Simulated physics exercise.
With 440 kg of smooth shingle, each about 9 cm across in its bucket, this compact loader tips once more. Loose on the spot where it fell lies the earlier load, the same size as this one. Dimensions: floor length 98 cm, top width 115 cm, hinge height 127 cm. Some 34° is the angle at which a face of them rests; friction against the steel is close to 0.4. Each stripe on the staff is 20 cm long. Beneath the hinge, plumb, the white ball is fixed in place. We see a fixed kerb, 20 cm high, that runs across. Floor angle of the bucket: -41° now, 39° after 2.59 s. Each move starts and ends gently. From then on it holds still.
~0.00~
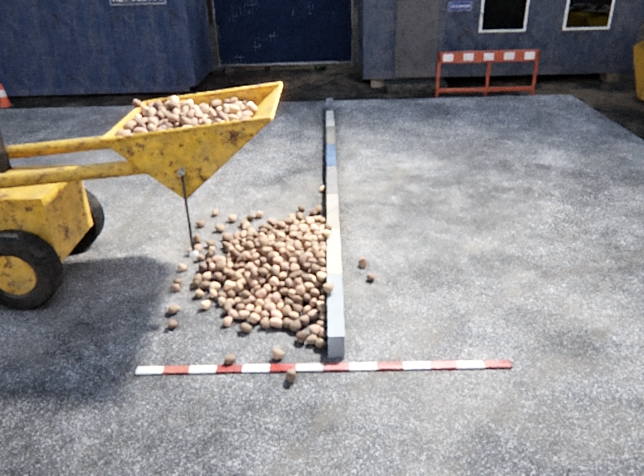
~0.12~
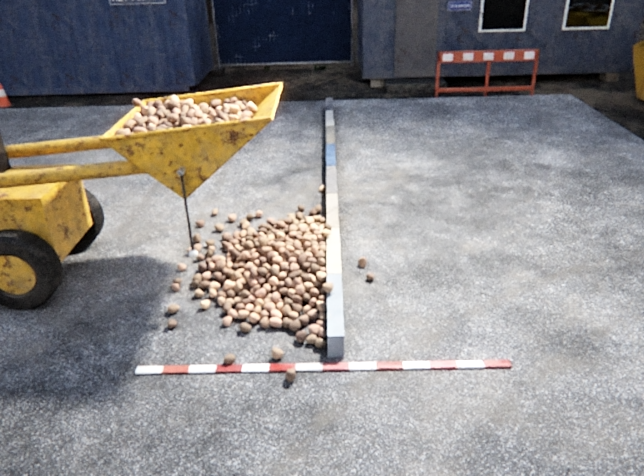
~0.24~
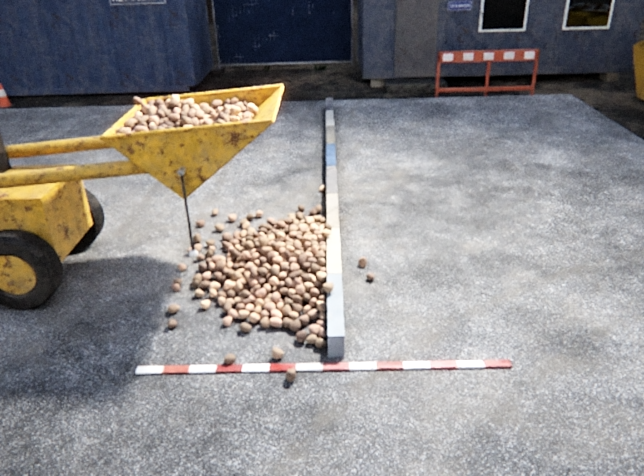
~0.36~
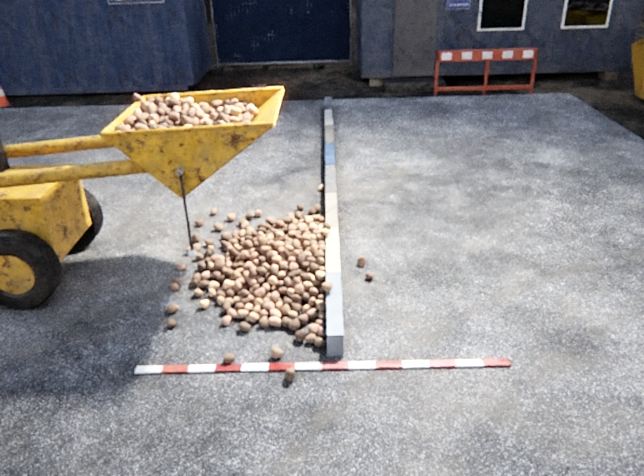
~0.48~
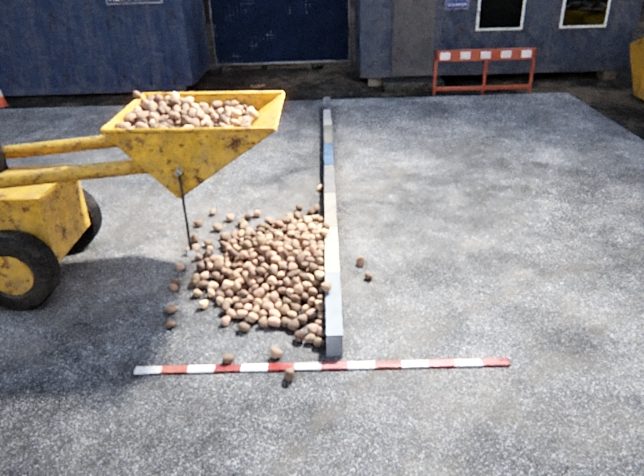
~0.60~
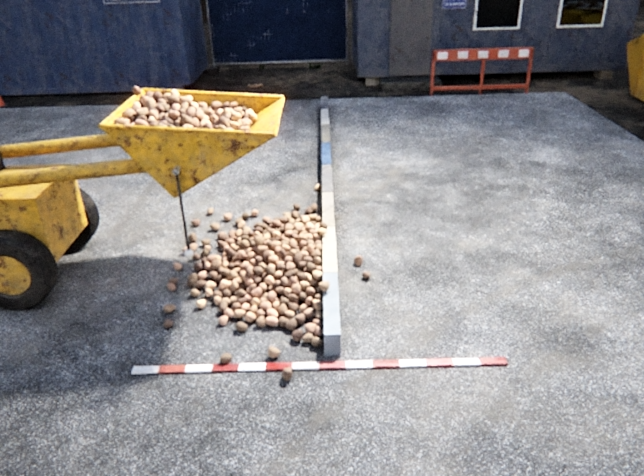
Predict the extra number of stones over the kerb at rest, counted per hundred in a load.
About 24 more per hundred stones.
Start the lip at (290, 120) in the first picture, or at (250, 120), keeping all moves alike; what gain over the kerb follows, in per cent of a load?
Roughly 50 per cent, then 10 per cent.
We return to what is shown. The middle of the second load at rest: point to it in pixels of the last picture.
(305, 250).
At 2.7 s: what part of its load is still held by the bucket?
Still inside: Some 5 %.
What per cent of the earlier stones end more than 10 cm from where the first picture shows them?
Estimate: 10 %, roughly.
After 1.9 s the floor is at 26°; in per cent of one load, 89 in the bucket, 111 on this side of the kerb; the foremost stones are at (331, 256).
After 2.7 s the floor is at 39°; in per cent of one load, 7 in the bucket, 180 on this side of the kerb, 14 over the kerb; the foremost stones are at (389, 269).
After 3.0 s the floor is at 39°; in per cent of one load, 0 in the bucket, 178 on this side of the kerb, 22 over the kerb; the foremost stones are at (416, 249).
After 5.8 s the floor is at 39°; in per cent of one load, 0 in the bucket, 175 on this side of the kerb, 25 over the kerb; the foremost stones are at (443, 256). Net gain over the kerb, 24.
